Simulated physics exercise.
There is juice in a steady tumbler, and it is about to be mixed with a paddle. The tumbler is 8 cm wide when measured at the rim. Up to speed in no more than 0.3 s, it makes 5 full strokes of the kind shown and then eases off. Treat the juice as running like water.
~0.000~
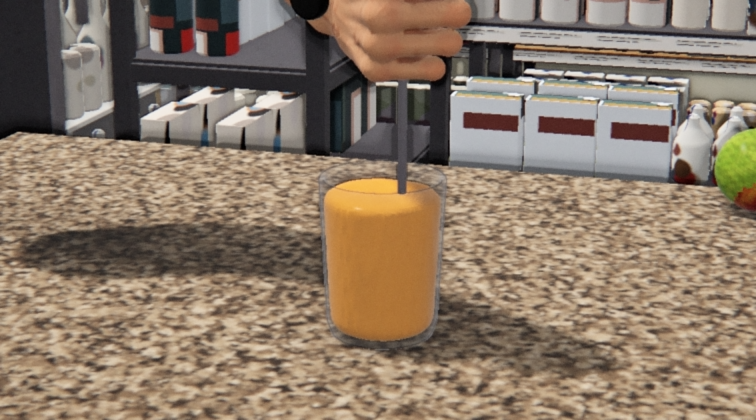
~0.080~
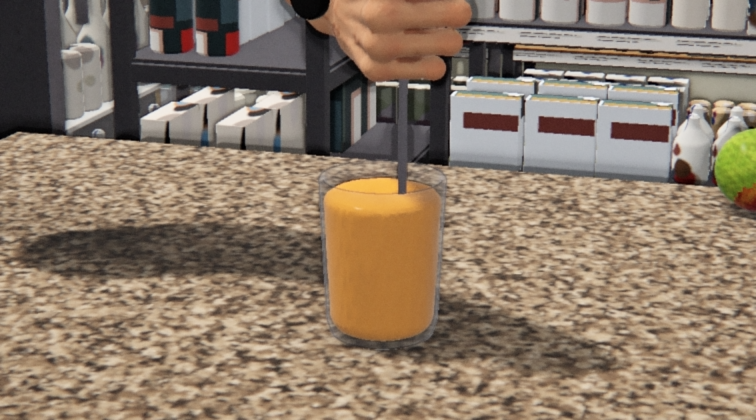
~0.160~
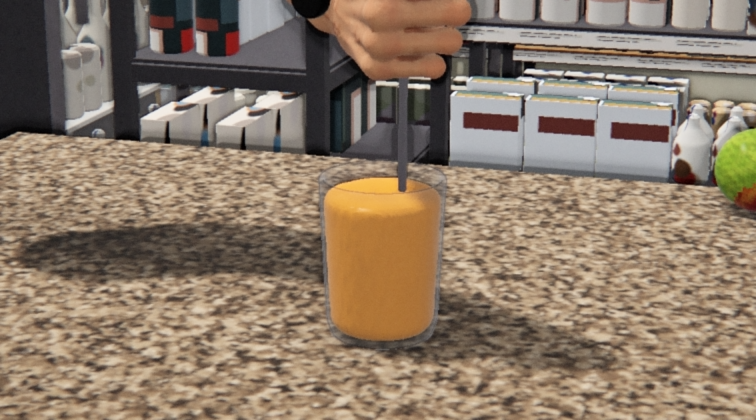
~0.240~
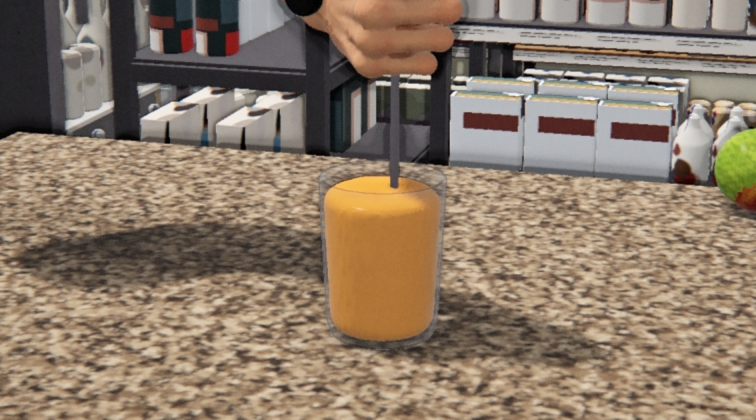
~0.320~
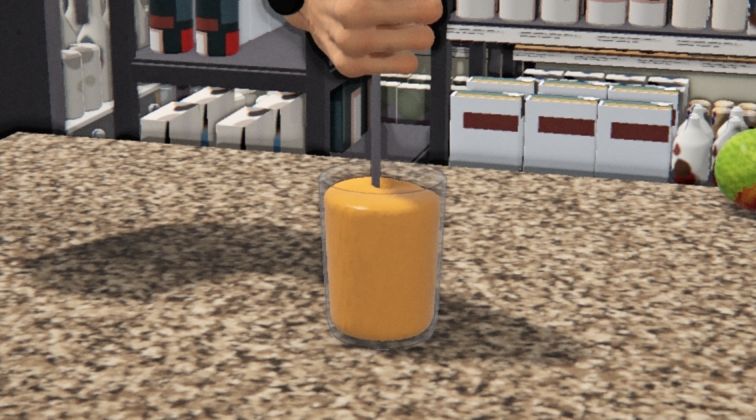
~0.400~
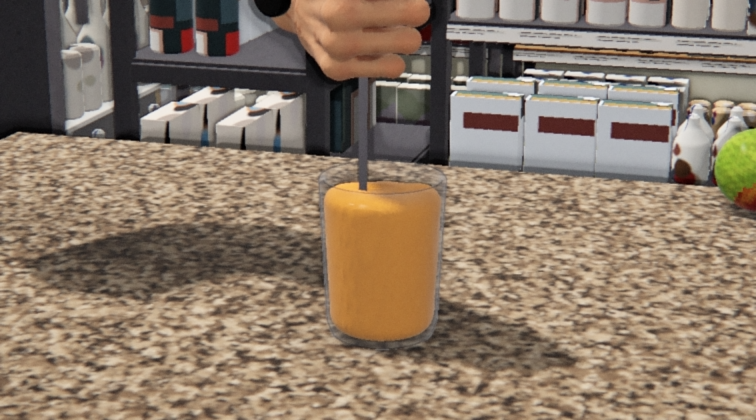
A hand holds a thin grey rod upright in a clear tumbler of orange juice on a speckled brown stone counter, seen from slightly above in a shop-like room. Behind it stand dark shelves of white boxes and bottles, with a green and red ball-like object at the right edge. The hand barely moves at first, then shifts the rod a short way left through the juice, while the glass and camera stay still.
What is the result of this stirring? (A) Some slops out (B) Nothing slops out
B.
By 1.00 s 0 ml is over the rim.
By 1.60 s 0 ml is over the rim.
By 2.20 s 0 ml is over the rim.
By 2.80 s 0 ml is over the rim.
At rest 0 ml is over the rim.
